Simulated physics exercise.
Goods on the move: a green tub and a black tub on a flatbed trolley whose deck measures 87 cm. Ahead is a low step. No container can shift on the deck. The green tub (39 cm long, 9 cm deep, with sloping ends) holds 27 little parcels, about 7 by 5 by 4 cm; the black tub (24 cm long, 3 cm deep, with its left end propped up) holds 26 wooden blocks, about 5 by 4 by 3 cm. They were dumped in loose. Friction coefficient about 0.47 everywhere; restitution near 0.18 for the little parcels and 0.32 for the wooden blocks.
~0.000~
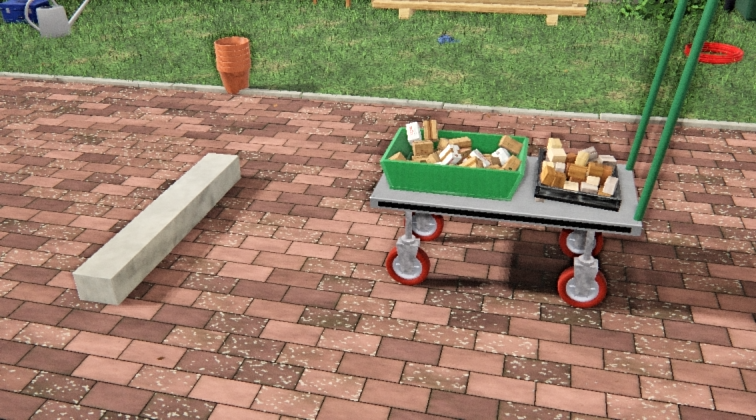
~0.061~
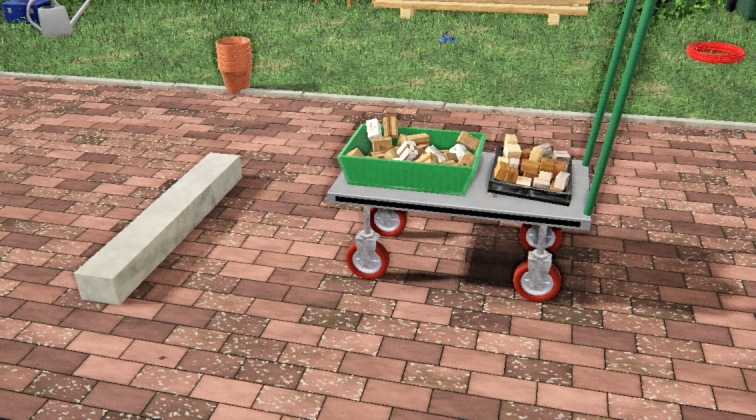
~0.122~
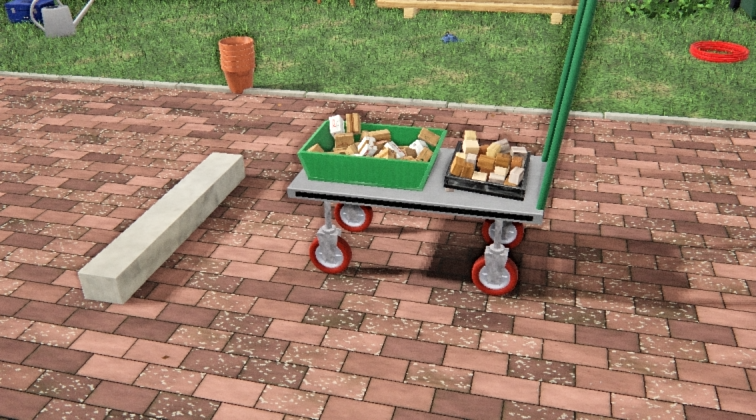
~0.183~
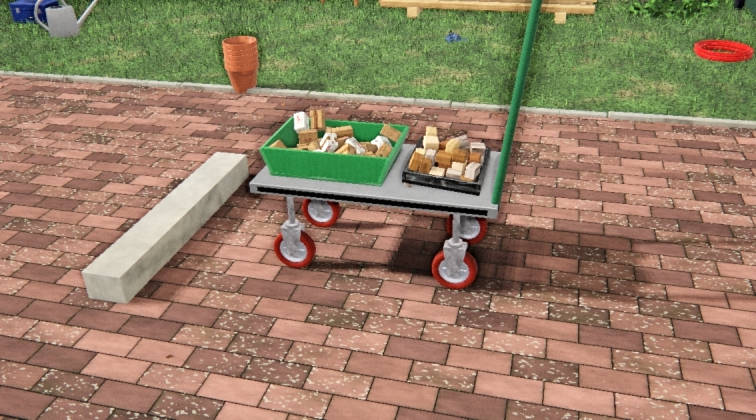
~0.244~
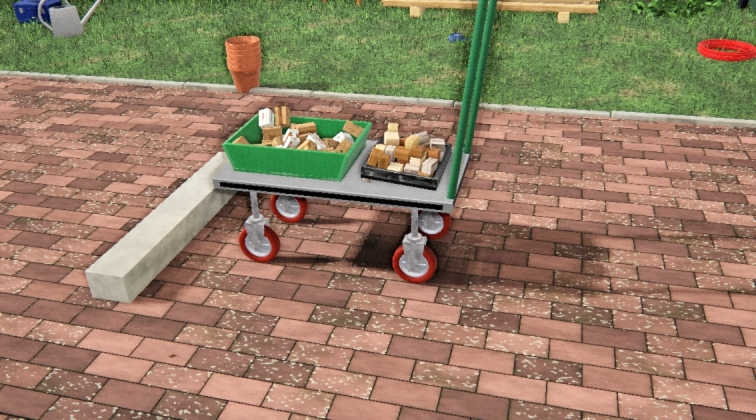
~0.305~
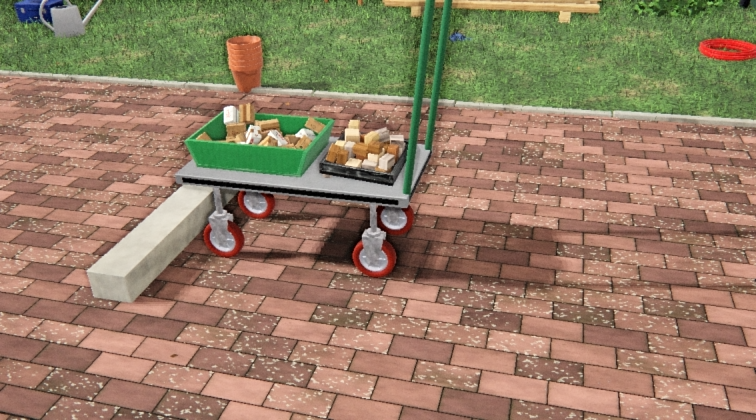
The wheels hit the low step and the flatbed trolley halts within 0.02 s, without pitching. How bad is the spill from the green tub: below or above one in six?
It sheds under a sixth of them.
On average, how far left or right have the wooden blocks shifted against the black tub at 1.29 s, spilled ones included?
Some 2 cm rightwards.
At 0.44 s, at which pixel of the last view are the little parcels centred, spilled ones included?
At about (208, 131).
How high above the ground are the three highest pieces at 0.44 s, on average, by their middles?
Roughly 54 cm.
After 0.34 s, impact.
After 0.44 s, the green tub has all 27 and the black tub is down by 4 of 26.
After 0.56 s, the green tub is down by 1 of 27 and the black tub is down by 6 of 26.
After 0.79 s, the green tub is down by 2 of 27 and the black tub is down by 10 of 26.
Outcome (at 1.29 s), the green tub is down by 2 of 27 and the black tub is down by 10 of 26. Asked share, 2 of 27, 7 per cent.
